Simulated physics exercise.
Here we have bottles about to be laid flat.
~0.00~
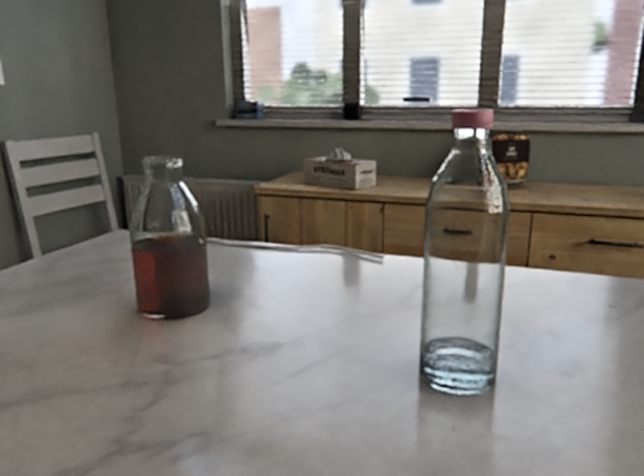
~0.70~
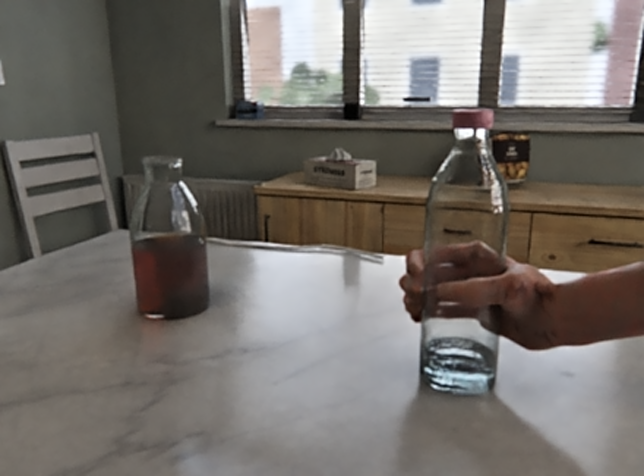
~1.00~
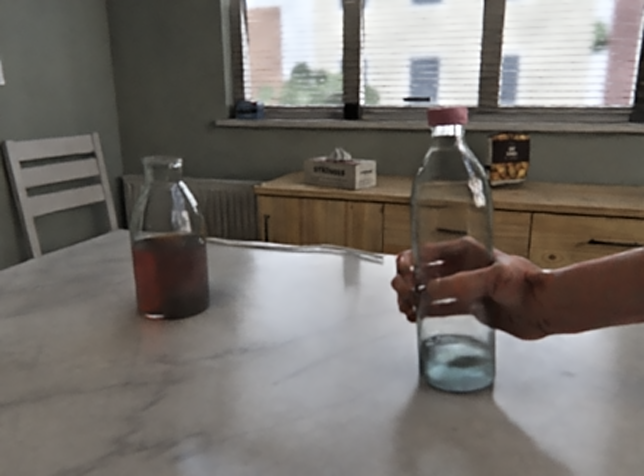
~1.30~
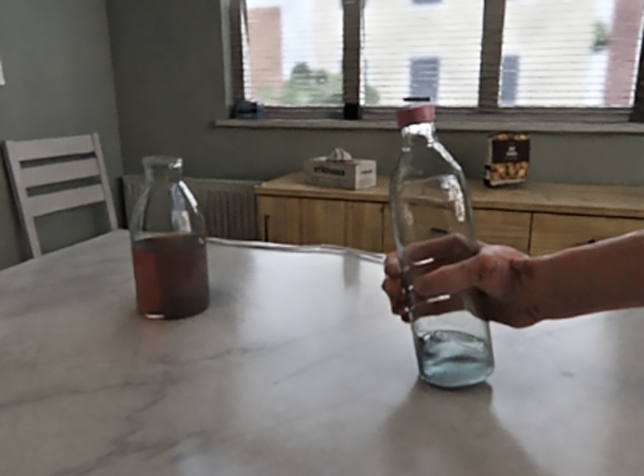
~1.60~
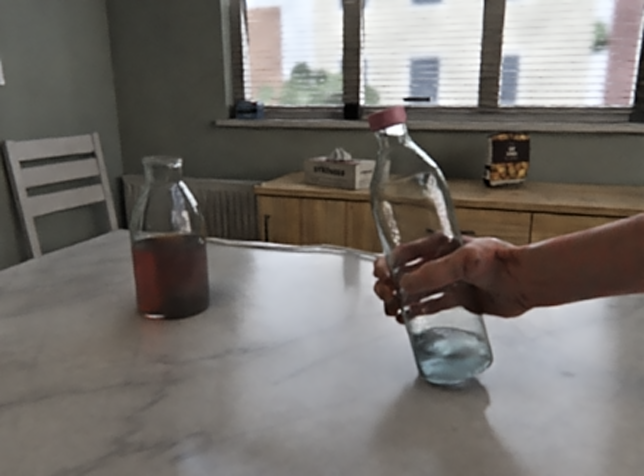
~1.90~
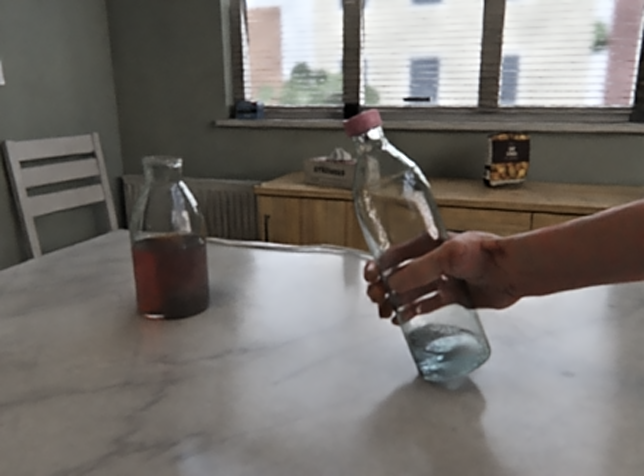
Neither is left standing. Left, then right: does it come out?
The left bottle runs out; the right bottle stays dry.
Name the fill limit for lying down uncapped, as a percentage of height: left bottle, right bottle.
In turn 18 and 26 per cent.
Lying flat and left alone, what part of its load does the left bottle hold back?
Some 40 per cent.
Around 2.6 s, the right bottle is nearly down; right bottle, no leak.
Around 3.6 s, the right bottle lies flat; right bottle, no leak.
Around 6.5 s, both lie flat; right bottle, no leak; left bottle, it leaks.
